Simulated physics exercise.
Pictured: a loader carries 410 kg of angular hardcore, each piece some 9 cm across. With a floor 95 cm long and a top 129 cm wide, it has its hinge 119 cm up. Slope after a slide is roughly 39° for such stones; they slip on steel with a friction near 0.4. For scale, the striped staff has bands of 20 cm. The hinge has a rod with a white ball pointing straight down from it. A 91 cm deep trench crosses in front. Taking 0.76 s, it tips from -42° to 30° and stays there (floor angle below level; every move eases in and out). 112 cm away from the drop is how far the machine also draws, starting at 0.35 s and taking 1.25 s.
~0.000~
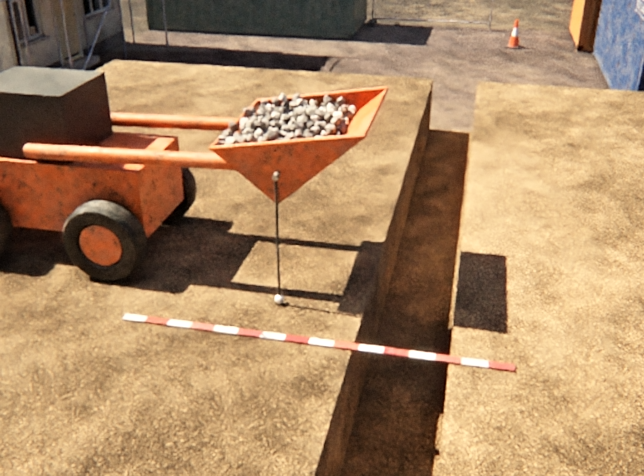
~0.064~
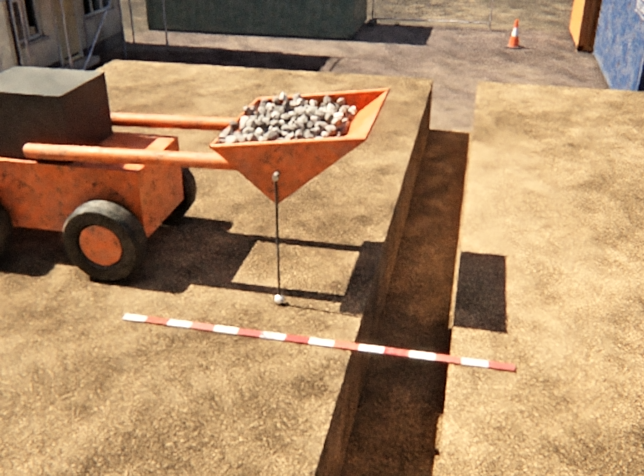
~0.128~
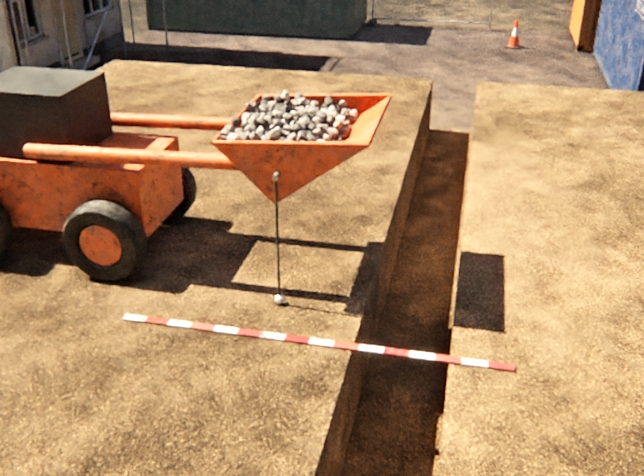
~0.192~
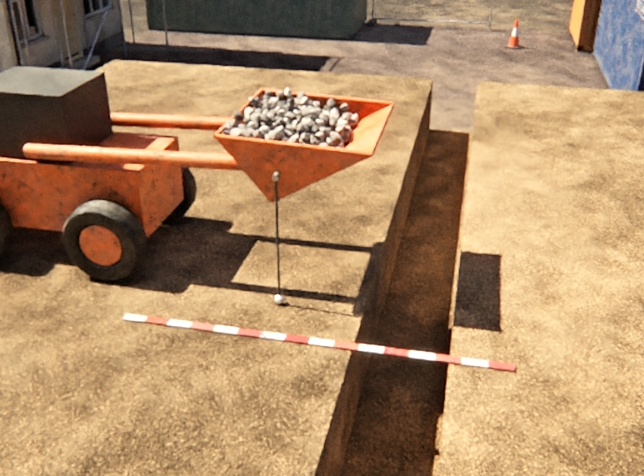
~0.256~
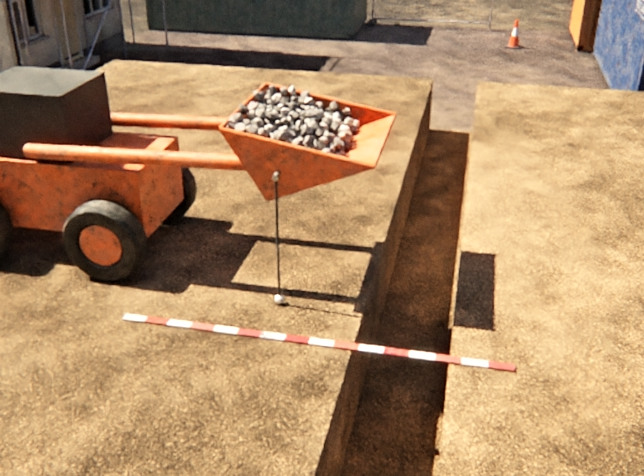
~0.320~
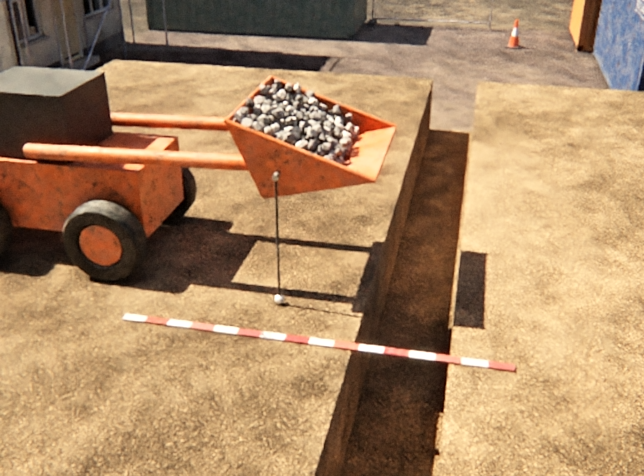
An orange loader slowly tilts its bucket of grey stones downward beside a trench.
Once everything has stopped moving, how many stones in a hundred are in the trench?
Roughly 5 of every hundred stones are there.
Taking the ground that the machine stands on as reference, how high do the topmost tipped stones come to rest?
Near 26 cm up from the ground.
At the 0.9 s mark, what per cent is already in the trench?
I'd put it near 0 per cent.
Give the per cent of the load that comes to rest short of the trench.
Close to 95 per cent of it.
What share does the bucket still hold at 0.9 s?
Near 80 in a hundred.
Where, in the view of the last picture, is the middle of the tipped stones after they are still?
Near (311, 260).
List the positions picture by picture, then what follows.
In the first frame, the bucket is at -42°, its lip at (365, 136); the top of the load is at (324, 112).
The second frame shows lip at (366, 138), floor tilted -41°, highest stones at (307, 109); the stones move at 0.2 m/s on average.
In the third frame, the bucket is at -37°, its lip at (369, 145); the top of the load is at (287, 106); the stones move at 0.3 m/s on average.
In the fourth frame, the bucket is at -31°, its lip at (372, 155); the top of the load is at (274, 102); the stones move at 0.4 m/s on average.
The fifth frame shows lip at (375, 167), floor tilted -23°, highest stones at (271, 96); the stones move at 0.5 m/s on average.
The sixth frame shows lip at (375, 181), floor tilted -14°, highest stones at (270, 94); the stones move at 0.6 m/s on average.
After 0.6 s the floor is at 19°; 100 % in the bucket; the foremost stones are at (343, 177).
After 0.9 s the floor is at 30°; 78 % in the bucket, 22 % short of the trench; the foremost stones are at (353, 245).
After 2.0 s the floor is at 30°; 0 % in the bucket, 93 % short of the trench, 6 % in the trench; the foremost stones are at (444, 336).
After 4.9 s the floor is at 30°; 0 % in the bucket, 94 % short of the trench, 6 % in the trench; the foremost stones are at (443, 348).
